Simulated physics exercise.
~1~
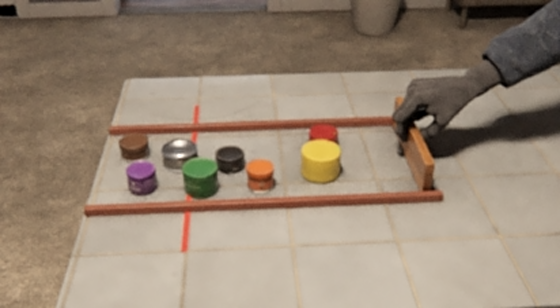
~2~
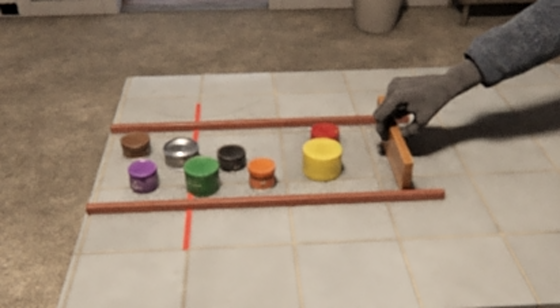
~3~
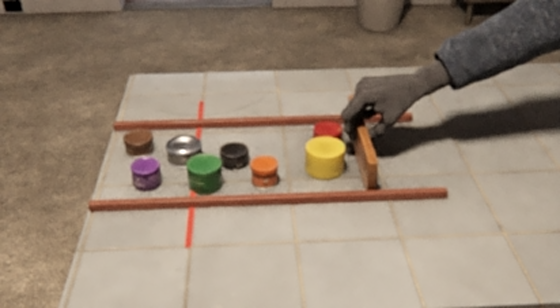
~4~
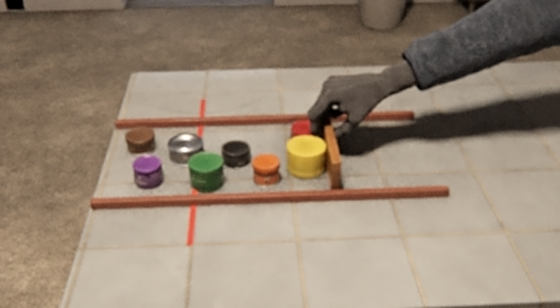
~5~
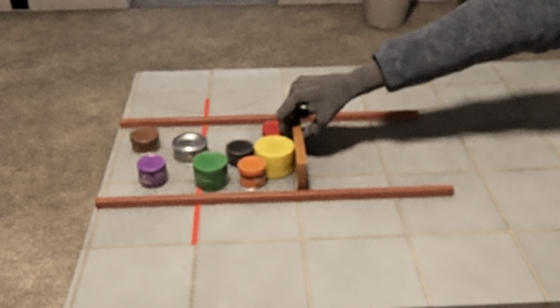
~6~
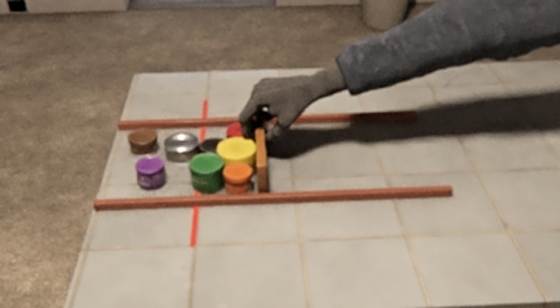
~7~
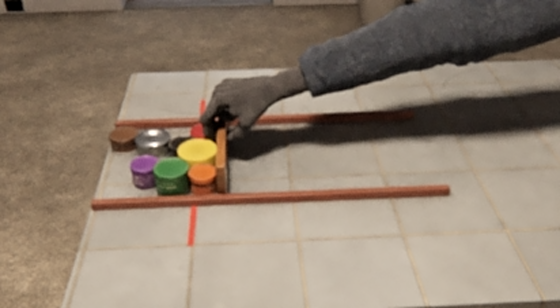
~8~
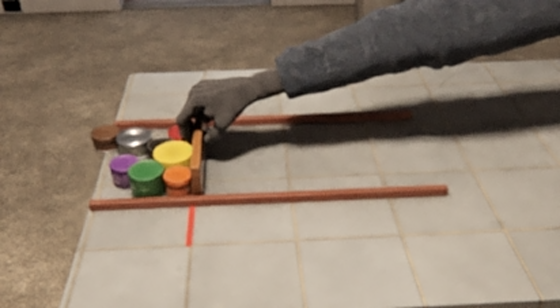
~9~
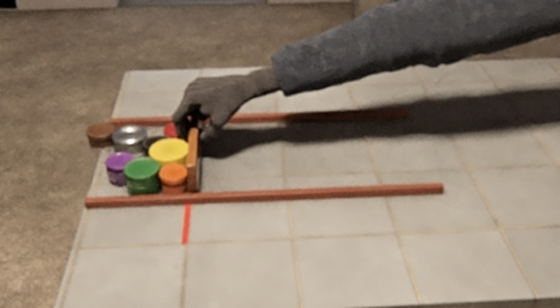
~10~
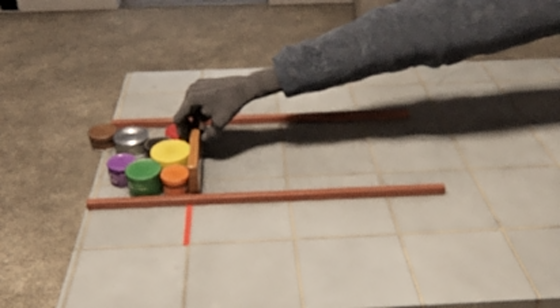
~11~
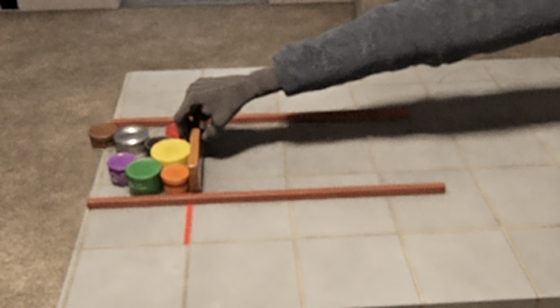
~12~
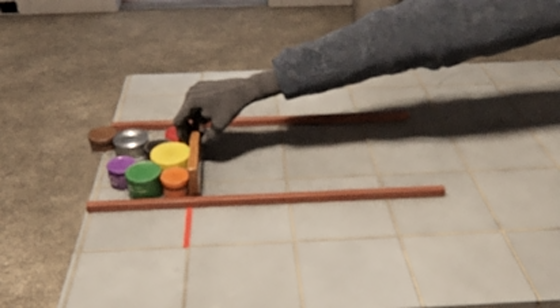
A gloved hand pushes a board left, crowding colorful containers together without any falling.
